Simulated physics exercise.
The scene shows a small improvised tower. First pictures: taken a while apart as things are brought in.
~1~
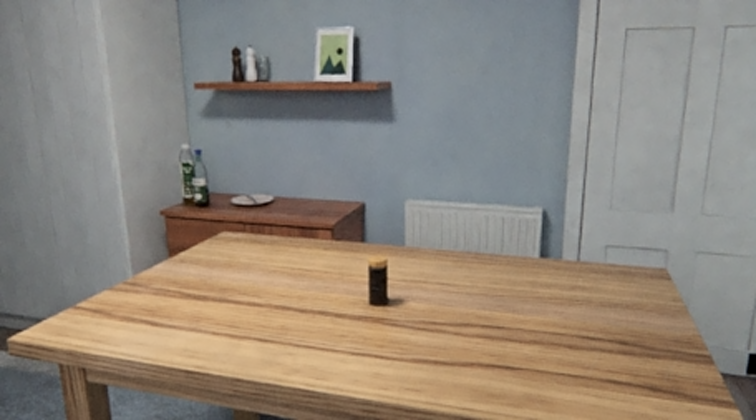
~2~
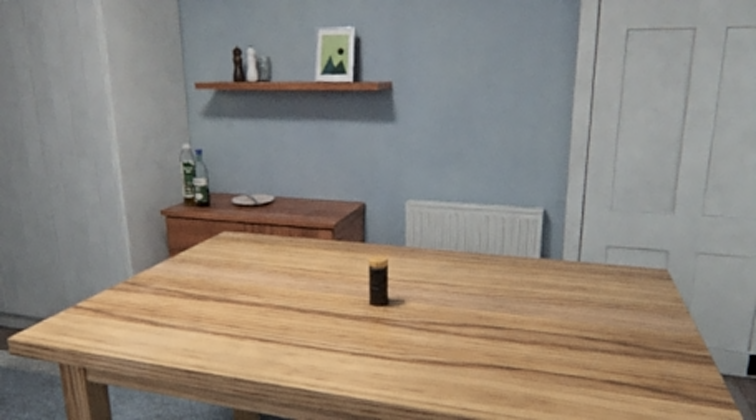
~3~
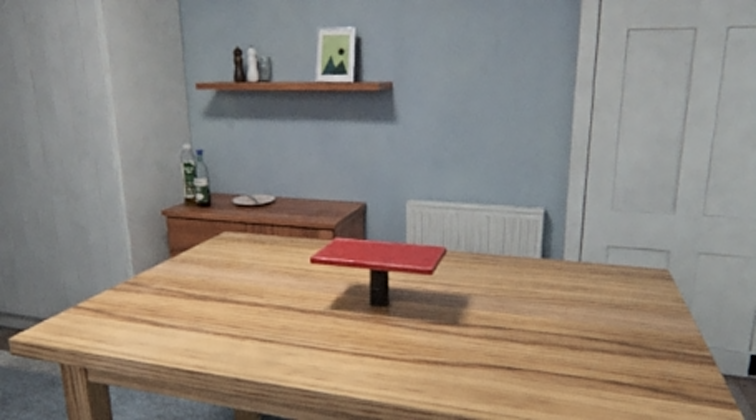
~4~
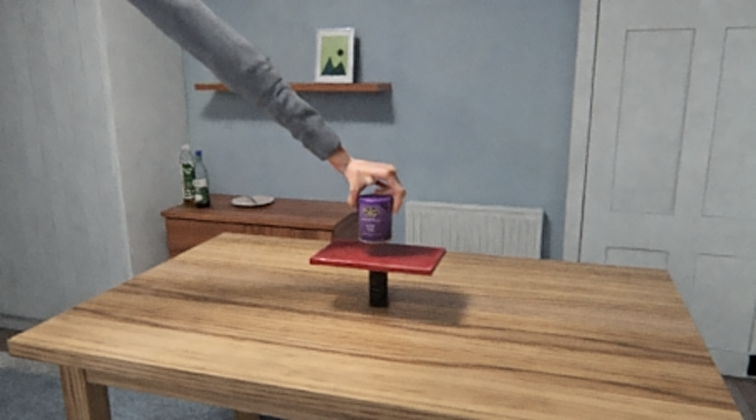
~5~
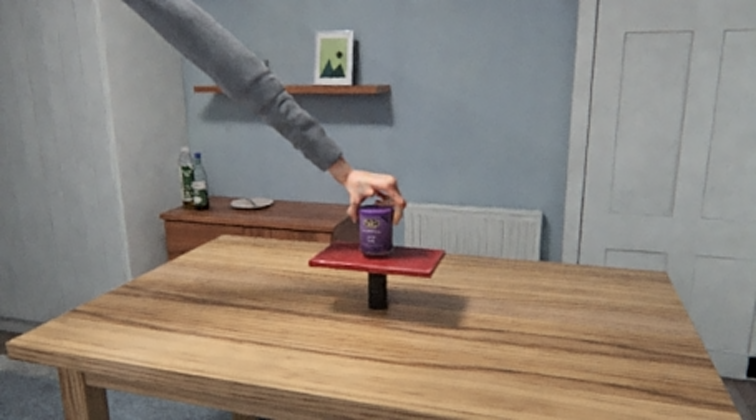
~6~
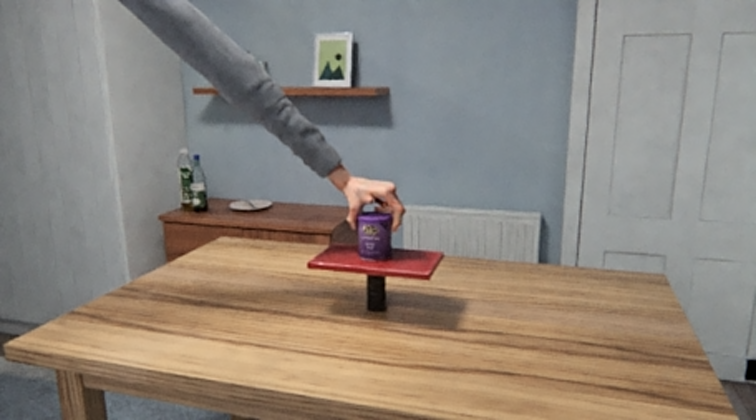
A hand lowers a purple tin onto a red lid balanced on a small dark cylinder.
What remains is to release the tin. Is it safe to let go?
Yes.
Then, 0.30 s later than the last frame, all is still.
Then, 0.70 s later than the last frame, purple tin resting near (375, 236).
When it is over, all 3 as before. End places, in pixels of the last picture, purple tin near (375, 236). The stack keeps its balance.
